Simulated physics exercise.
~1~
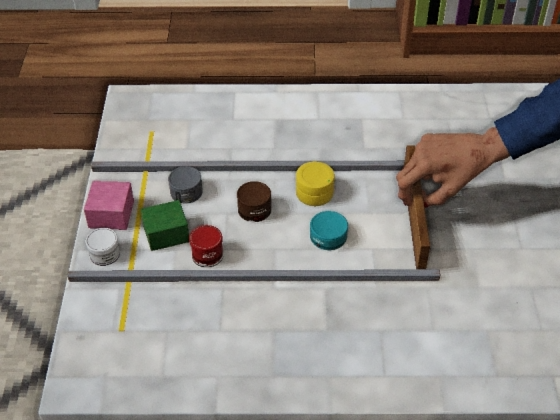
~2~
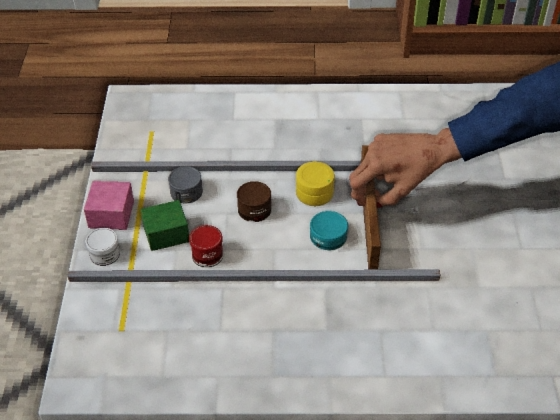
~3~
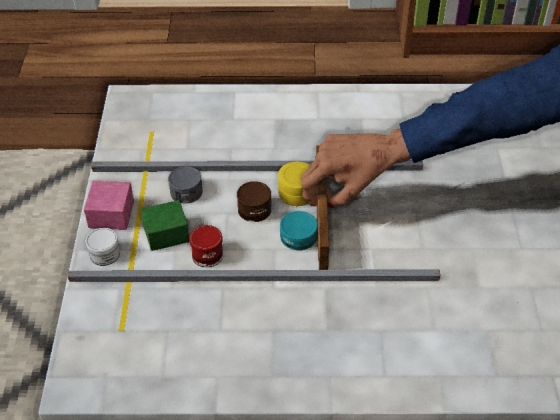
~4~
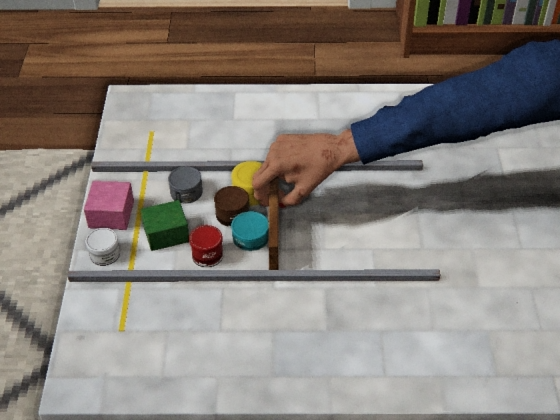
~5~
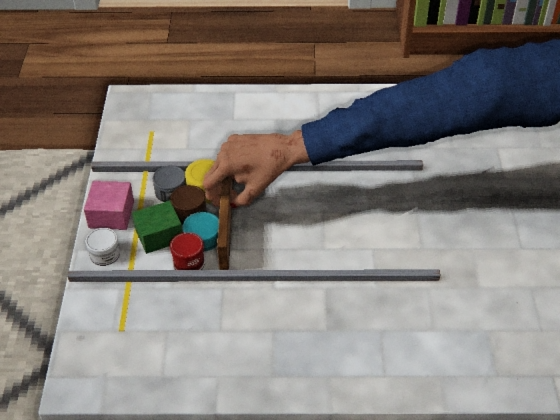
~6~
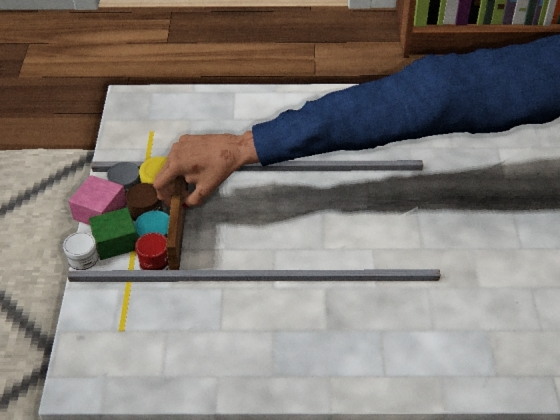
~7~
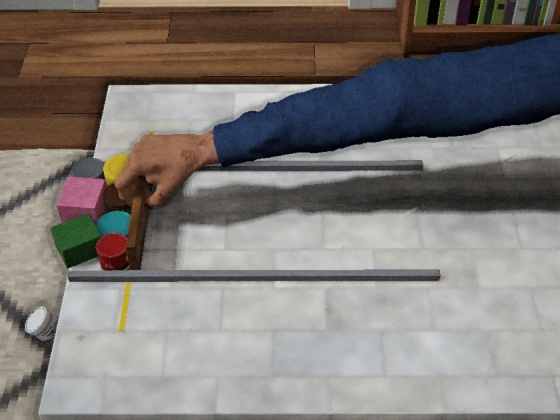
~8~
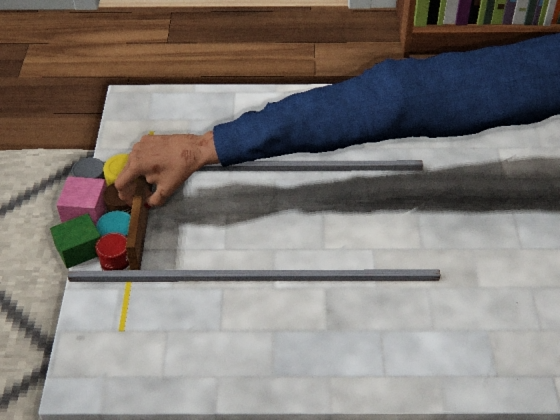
A hand slides a board left, bunching small things together and pushing a white tin off.
